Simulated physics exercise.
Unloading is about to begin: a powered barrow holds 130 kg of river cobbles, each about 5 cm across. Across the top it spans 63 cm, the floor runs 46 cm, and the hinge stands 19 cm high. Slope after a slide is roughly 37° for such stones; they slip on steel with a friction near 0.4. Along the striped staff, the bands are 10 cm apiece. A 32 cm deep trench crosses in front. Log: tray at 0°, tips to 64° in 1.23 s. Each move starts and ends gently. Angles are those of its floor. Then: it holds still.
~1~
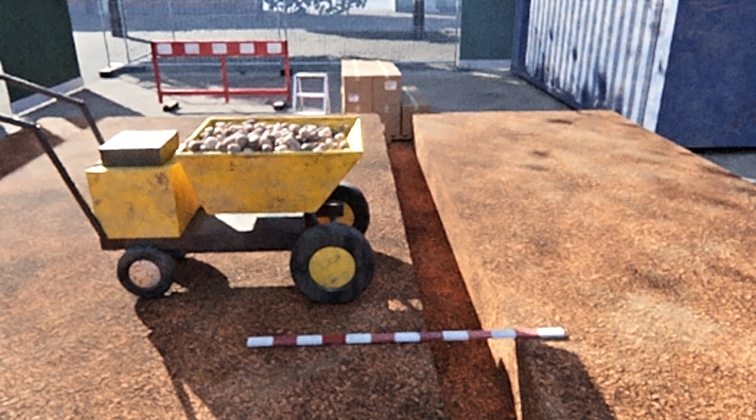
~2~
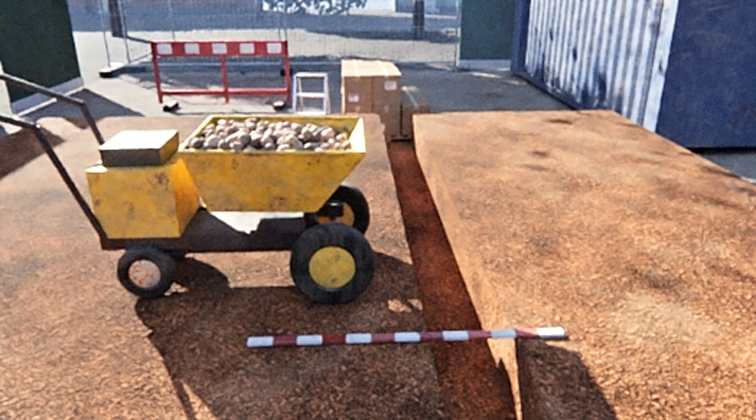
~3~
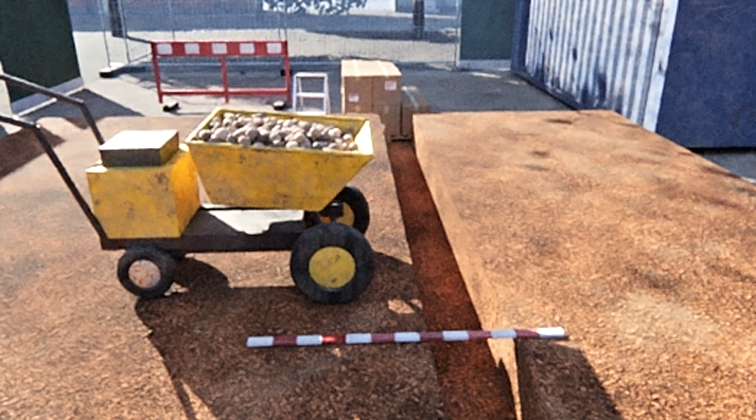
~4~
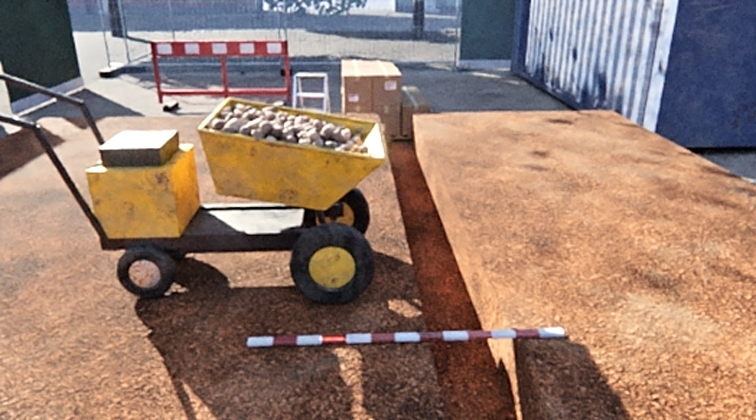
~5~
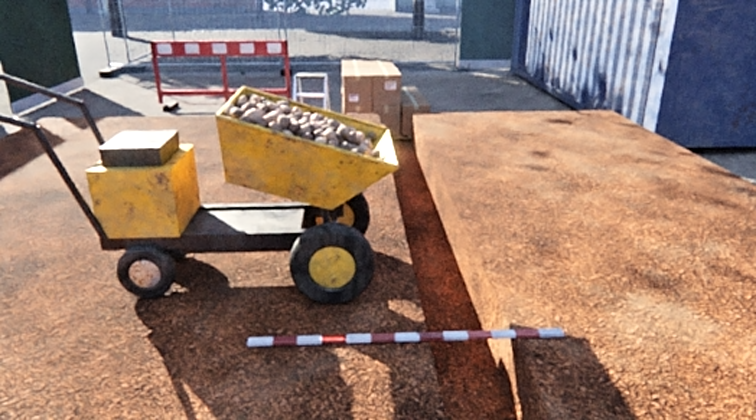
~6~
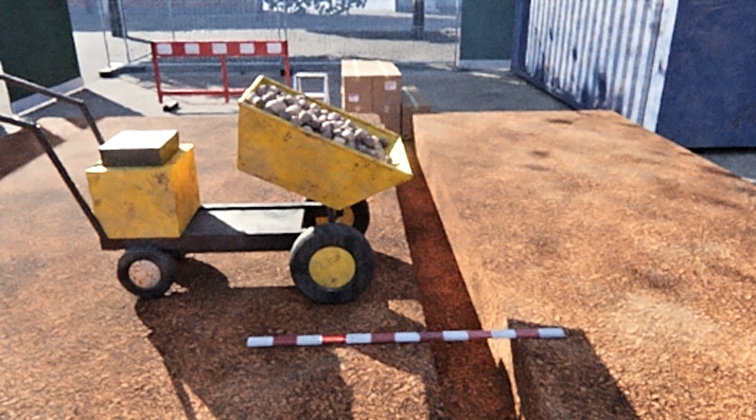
The yellow tray of a small powered barrow, heaped with rounded grey-brown stones, tilts smoothly forward to the right, its rear rising while the stones stay inside. The barrow stands at left on reddish-brown gravelly ground, beside a narrow trench and a red-and-white staff, with a barrier, cardboard boxes and a blue container behind. Seen from slightly above and side-on, the wheels, chassis and camera stay still.
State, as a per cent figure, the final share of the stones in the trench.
The final share is about 60 per cent.
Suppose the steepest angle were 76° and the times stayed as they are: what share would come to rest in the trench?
Share in trench: Approx. 60%.
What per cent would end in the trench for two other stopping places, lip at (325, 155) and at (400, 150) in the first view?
Near 85 per cent from the first place, 30 from the second.
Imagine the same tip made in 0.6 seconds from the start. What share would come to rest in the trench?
About 45 percent, I'd say.
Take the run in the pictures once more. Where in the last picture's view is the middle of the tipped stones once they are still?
Roughly at pixel (467, 303).
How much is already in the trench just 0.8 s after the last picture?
Close to 20 per cent has got there by then.
Then, 0.4 s after the last picture the floor is at 54°, 100 % in the tray; the foremost stones are at (445, 197).
Then, 0.8 s after the last picture the floor is at 64°, 67 % in the tray, 18 % in the trench, 14 % past the trench; the foremost stones are at (540, 277).
Then, 1.2 s after the last picture the floor is at 64°, 39 % in the tray, 30 % in the trench, 31 % past the trench; the foremost stones are at (626, 272).
Then, 3.1 s after the last picture the floor is at 64°, 8 % in the tray, 60 % in the trench, 32 % past the trench; the foremost stones are at (675, 253).
